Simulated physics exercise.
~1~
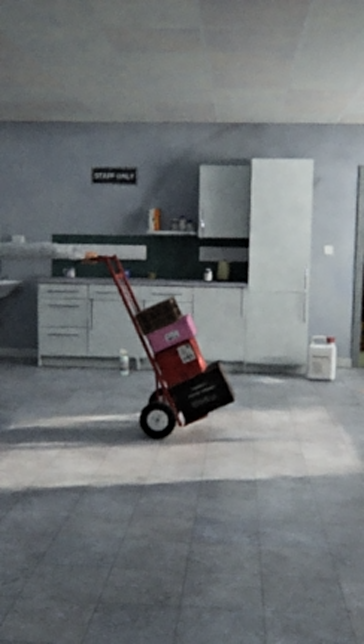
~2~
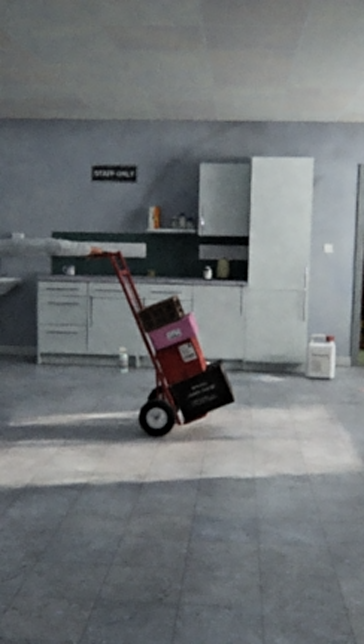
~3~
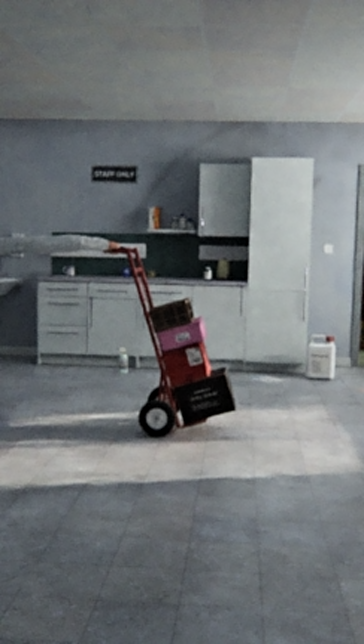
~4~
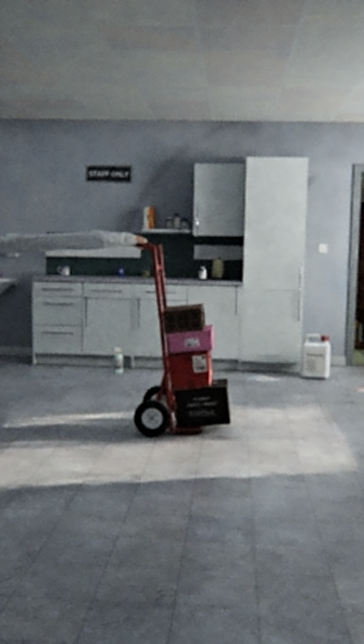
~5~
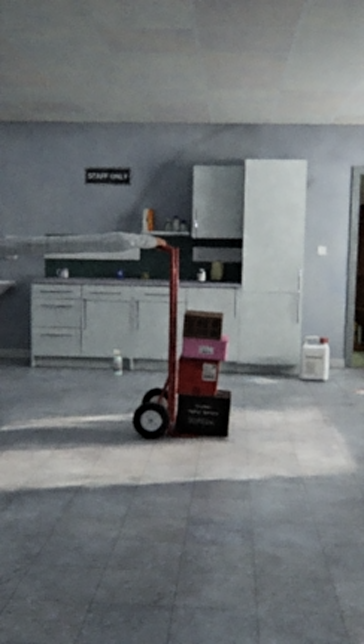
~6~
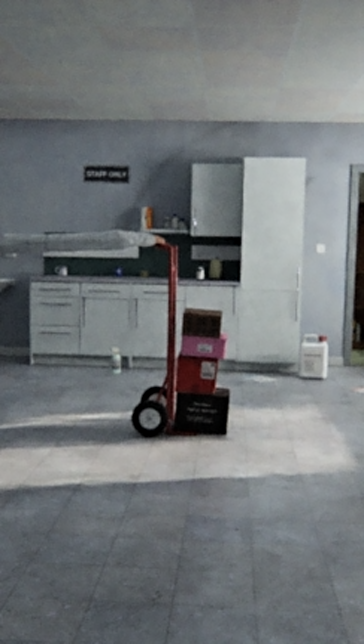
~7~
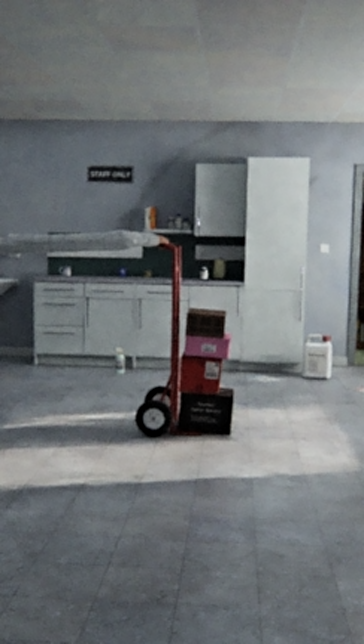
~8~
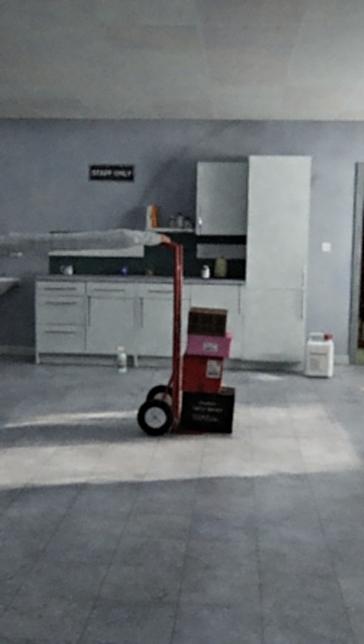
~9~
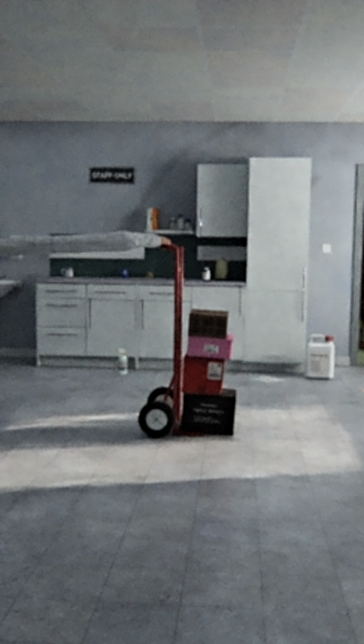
The video shows a gloved or wrapped arm holding a red two-wheeled hand truck that leans back to the left, loaded with a black box, red parcel, pink tote and brown crate, then swinging it upright until the stack settles and stands still, everything in place.
